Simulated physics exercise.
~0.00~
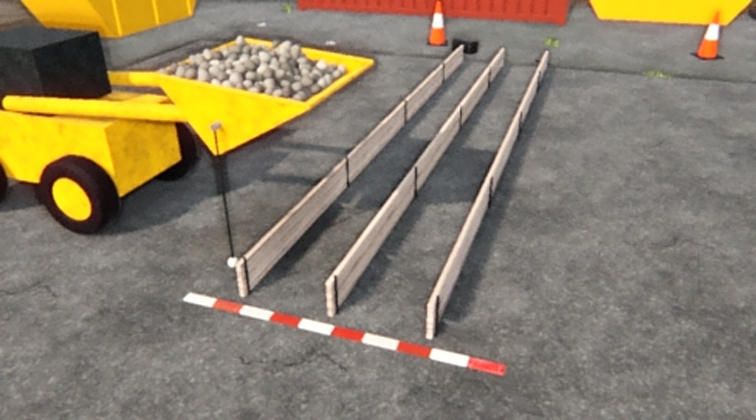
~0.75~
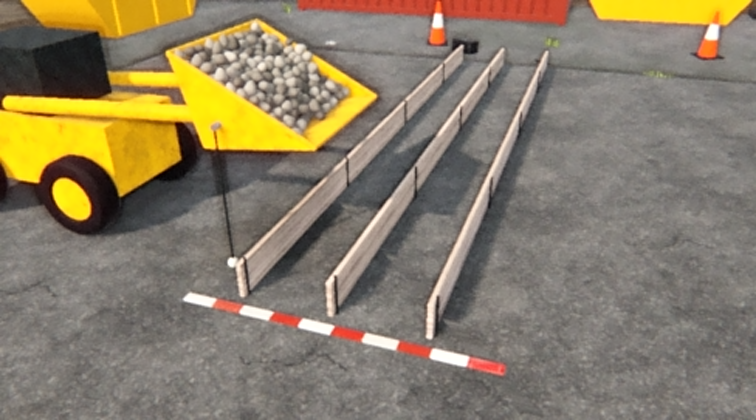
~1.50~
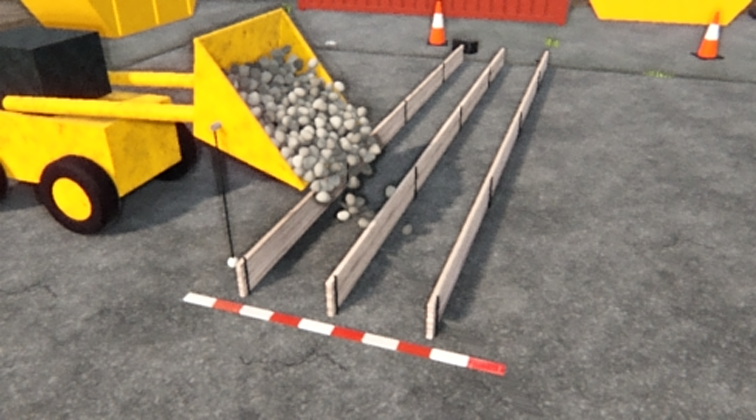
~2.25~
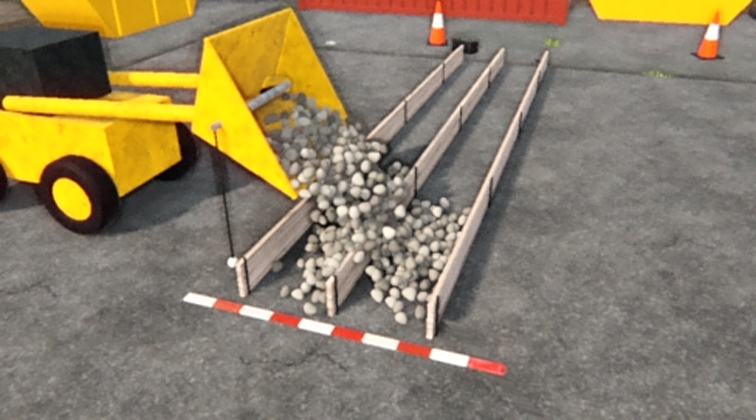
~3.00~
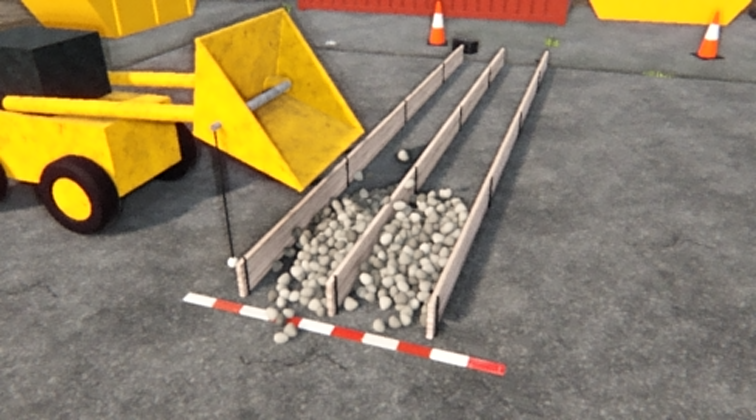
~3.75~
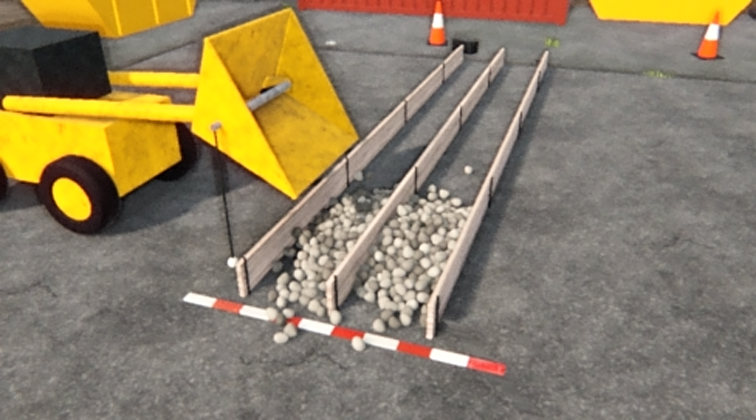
A yellow loader stands at the left on grey tarmac, seen from above, its raised bucket heaped with smooth grey stones beside three long, low boards that form two bays. A red and white striped pole lies across the front, with orange cones and yellow and red containers behind. The bucket tips forward to the right, and the stones slide over its lip, spilling across the boards into both bays. Once emptied, the bucket jerks back and forward again, while a few stray stones tumble. Finally the stones lie spread fairly evenly between the bays, some scattered around the striped pole.
